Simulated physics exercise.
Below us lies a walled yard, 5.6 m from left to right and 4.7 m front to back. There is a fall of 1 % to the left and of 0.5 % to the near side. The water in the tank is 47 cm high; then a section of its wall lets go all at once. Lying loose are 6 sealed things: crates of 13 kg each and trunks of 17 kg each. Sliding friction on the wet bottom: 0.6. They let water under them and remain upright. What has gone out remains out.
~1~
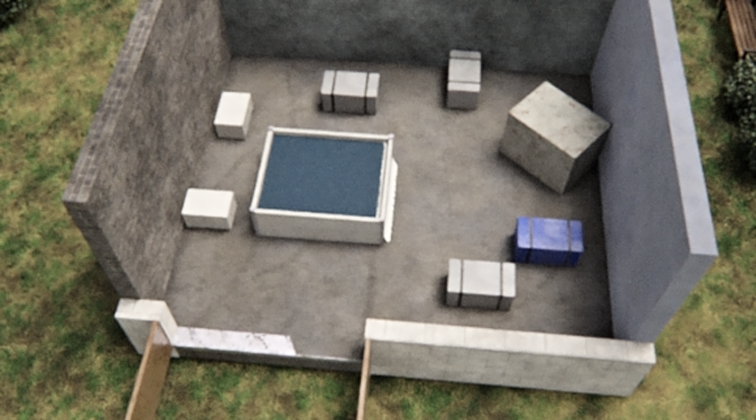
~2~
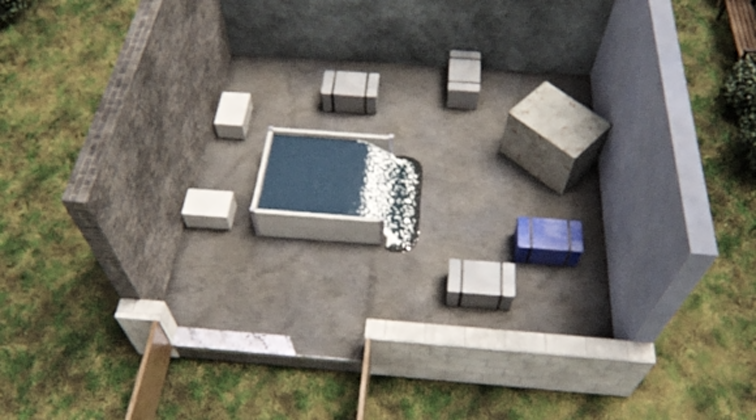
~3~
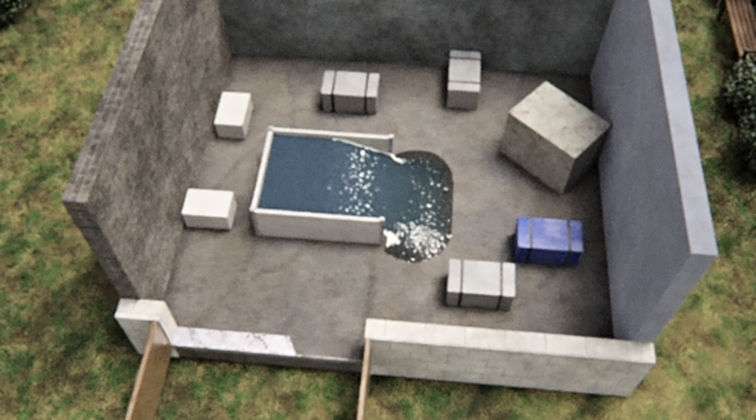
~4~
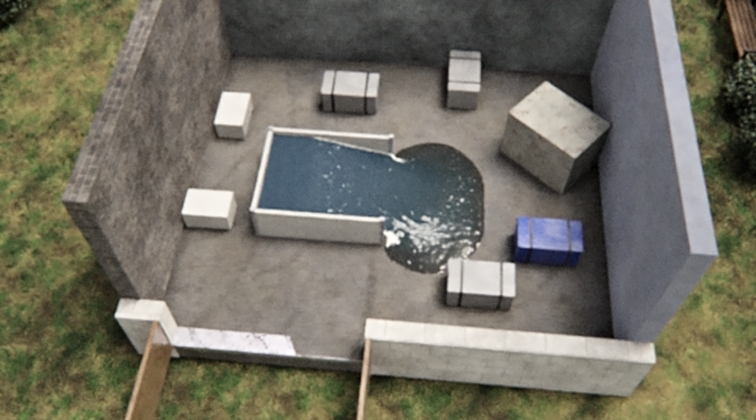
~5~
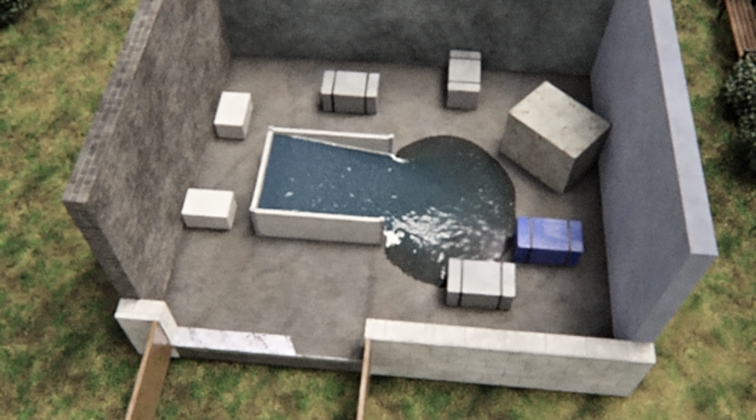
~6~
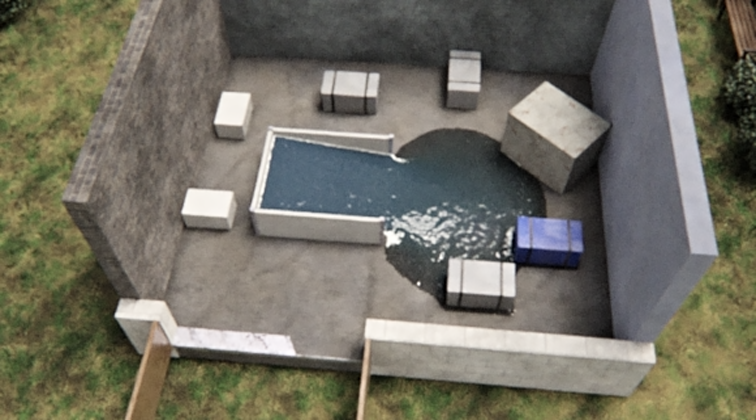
Water pours out through the right side of a raised rectangular tank in a walled yard and spreads across the floor in a widening dark pool, reaching a pale trunk and a blue trunk, which both stay in place.
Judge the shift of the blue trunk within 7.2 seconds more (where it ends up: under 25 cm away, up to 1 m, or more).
Expect a big change in position.
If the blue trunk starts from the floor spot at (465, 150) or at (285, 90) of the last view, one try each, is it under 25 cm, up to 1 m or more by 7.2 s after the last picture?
Moved partway; nearly still.
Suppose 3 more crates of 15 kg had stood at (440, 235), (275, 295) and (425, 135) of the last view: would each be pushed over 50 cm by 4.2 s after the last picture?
First outside the limit, then inside the limit, then inside the limit.
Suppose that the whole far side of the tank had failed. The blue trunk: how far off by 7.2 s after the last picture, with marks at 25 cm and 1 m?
With that failure, the blue trunk remains in position.
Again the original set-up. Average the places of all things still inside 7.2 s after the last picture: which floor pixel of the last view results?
Around (289, 185).
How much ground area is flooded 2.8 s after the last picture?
Wet: Near 14 m2.
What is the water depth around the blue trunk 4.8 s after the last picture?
Roughly 5 cm.
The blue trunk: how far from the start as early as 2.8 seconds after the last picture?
I'd put it at around 100 cm.
Then, 0.9 s after the last picture the blue trunk is near (579, 241), 0.4 m from its start, aground; 0 of 6 are out; 0 afloat.
Then, 2.8 s after the last picture the blue trunk is near (541, 301), 1.0 m from its start, afloat; 0 of 6 are out; 2 afloat.
Then, 4.8 s after the last picture the blue trunk is near (319, 301), 3.0 m from its start, aground; 0 of 6 are out; 0 afloat.
Then, 7.2 s after the last picture the blue trunk is near (236, 336), 4.1 m from its start, afloat; 0 of 6 are out; 2 afloat.
